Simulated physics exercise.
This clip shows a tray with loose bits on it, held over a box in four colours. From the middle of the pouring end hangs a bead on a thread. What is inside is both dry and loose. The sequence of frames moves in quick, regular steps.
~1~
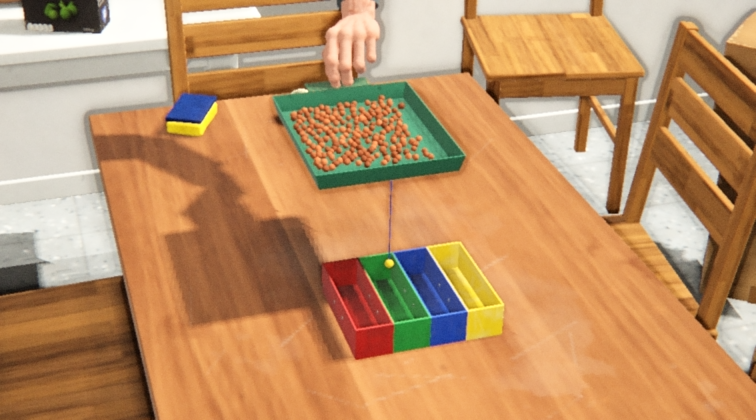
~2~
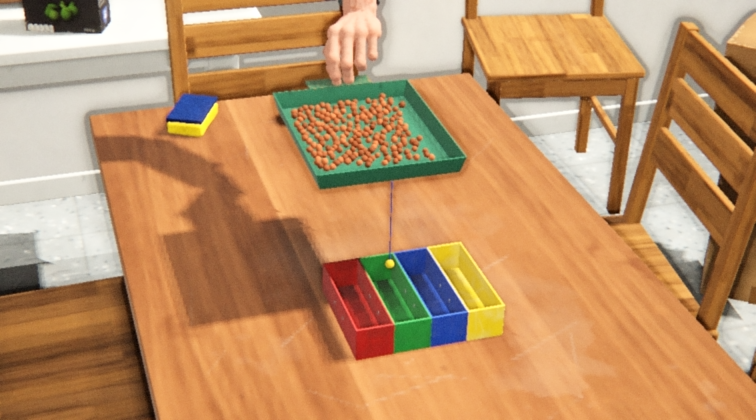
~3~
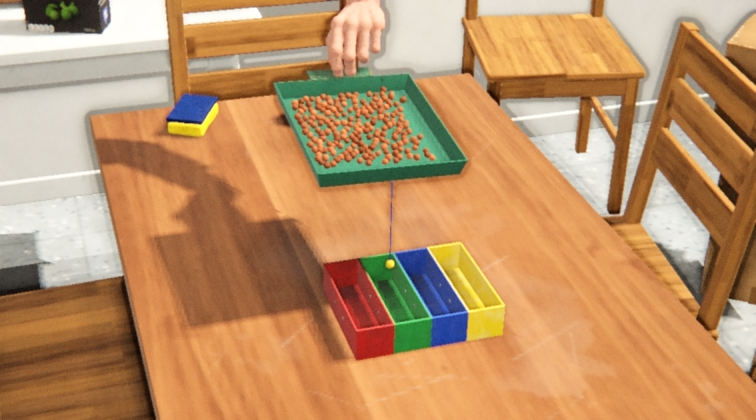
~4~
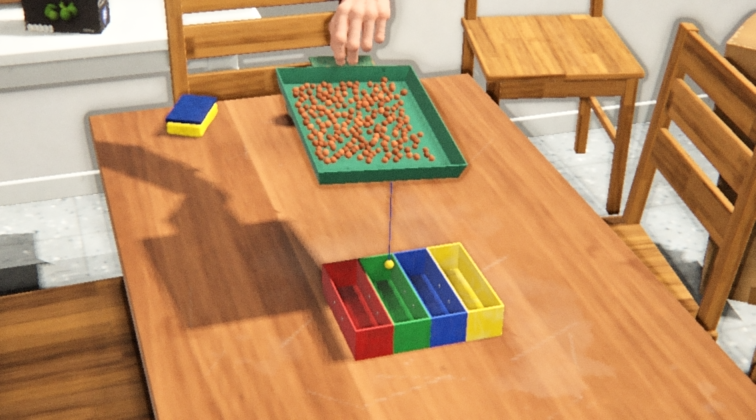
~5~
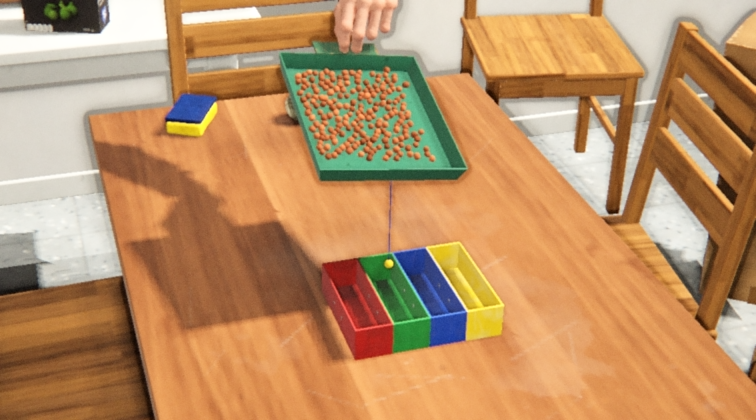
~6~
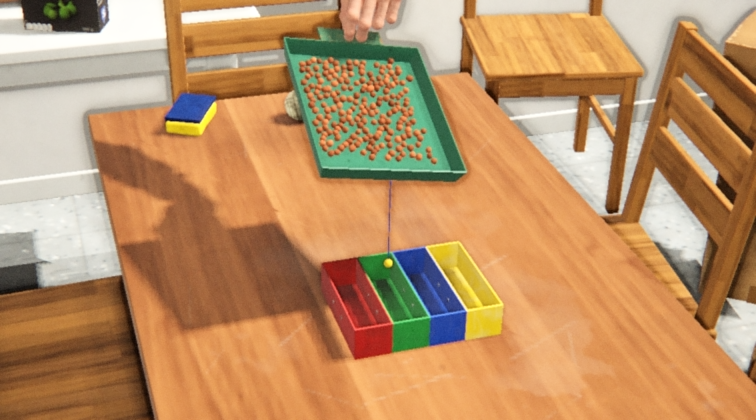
On a wooden table, a hand holds a green tray of small reddish-brown pellets behind a box with red, green, blue and yellow compartments, then steadily raises the tray's far end while a yellow bead hangs nearly still.
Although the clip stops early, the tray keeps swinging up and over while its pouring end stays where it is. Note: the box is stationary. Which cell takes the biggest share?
The yellow cell.
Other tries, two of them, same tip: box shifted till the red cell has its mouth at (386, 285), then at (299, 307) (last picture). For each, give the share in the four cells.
Close to 100 in a hundred, followed by close to 10 in a hundred.
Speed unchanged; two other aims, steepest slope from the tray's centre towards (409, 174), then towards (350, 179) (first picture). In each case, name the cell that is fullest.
Well, with the first heading it's that yellow cell, and with the second it's the cell in red.
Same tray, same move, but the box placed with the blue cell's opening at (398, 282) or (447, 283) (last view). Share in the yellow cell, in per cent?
First placement: Some 40 %; second placement: Some 30 %.
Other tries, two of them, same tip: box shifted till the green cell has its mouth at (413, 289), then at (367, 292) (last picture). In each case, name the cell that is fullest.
You'd see blue win the first time and that yellow cell win the second.
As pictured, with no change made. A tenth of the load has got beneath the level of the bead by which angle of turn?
A tilt of roughly 85°.
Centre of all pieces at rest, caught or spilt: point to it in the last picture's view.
Somewhere around (455, 294) in the final view.
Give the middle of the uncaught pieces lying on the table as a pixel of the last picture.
Middle in the last view: Roughly (529, 309).
Just after the last frame, tray tipped steeply; almost all on the tray; about a tenth falling or outside the box.
A moment on, tray tipped past a quarter turn; roughly two thirds on the tray; roughly a quarter in the yellow cell; just a few in the blue cell; just a few in the green cell; about a tenth falling or outside the box.
Further on, tray tipped past a quarter turn; roughly half in the yellow cell; roughly a quarter in the blue cell; just a few in the green cell; about a tenth falling or outside the box.
When it is over, tray tipped past a quarter turn; roughly half in the yellow cell; roughly a quarter in the blue cell; just a few in the green cell; not one in the red cell; about a tenth outside the box.
